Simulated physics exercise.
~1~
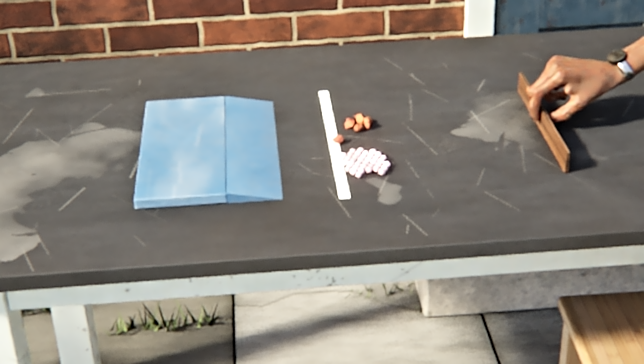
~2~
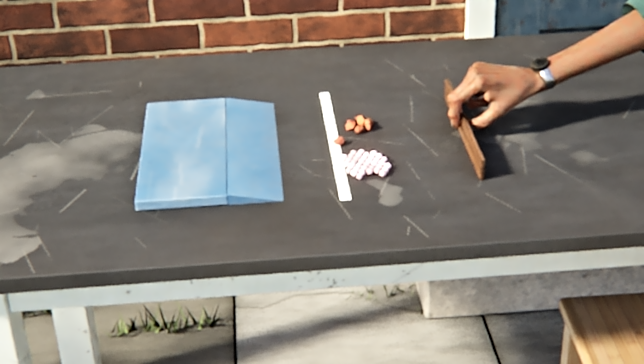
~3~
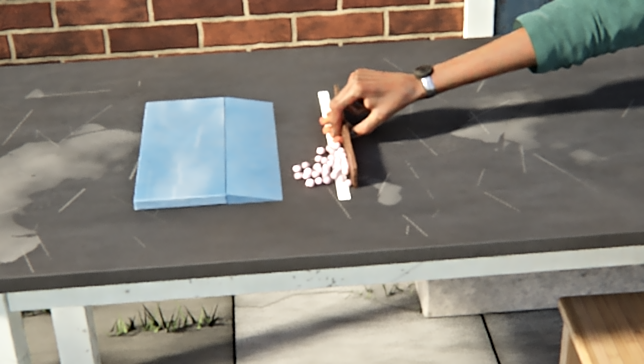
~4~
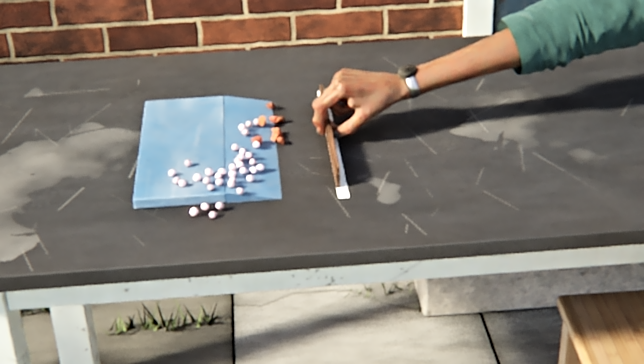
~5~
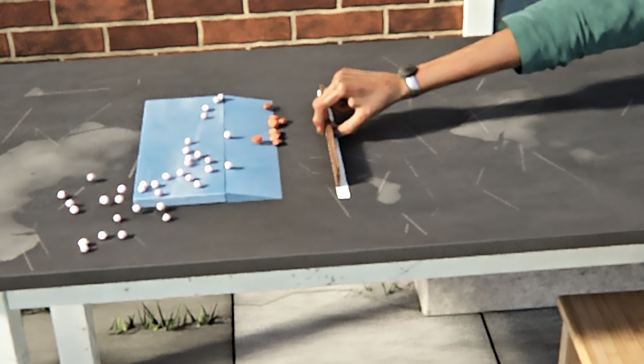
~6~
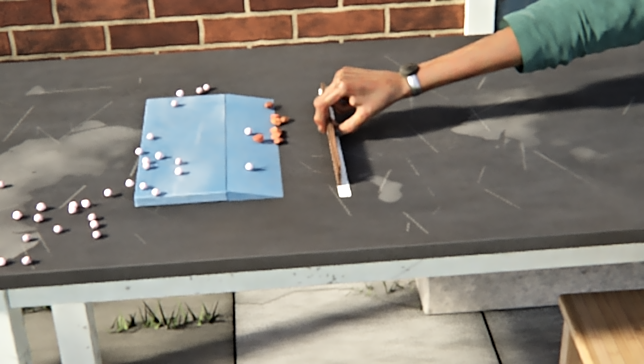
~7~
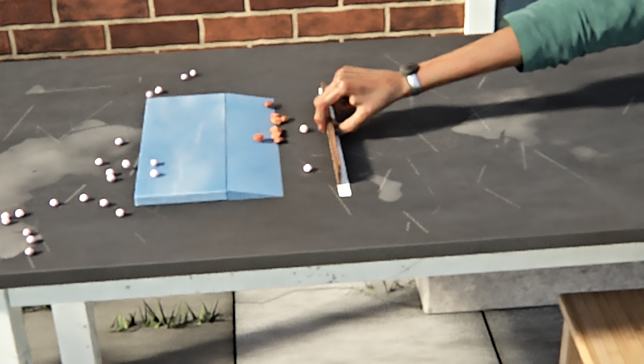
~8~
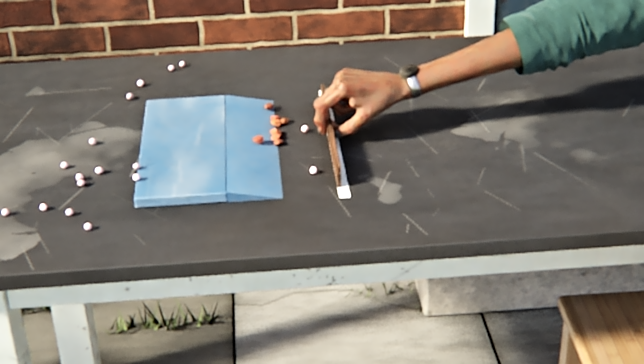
In this clip, a hand slides a wooden strip left to a white tape line, pushing small white balls and orange pieces toward a blue ramp; most white balls roll over it and scatter beyond, while the orange pieces stay around its right edge.
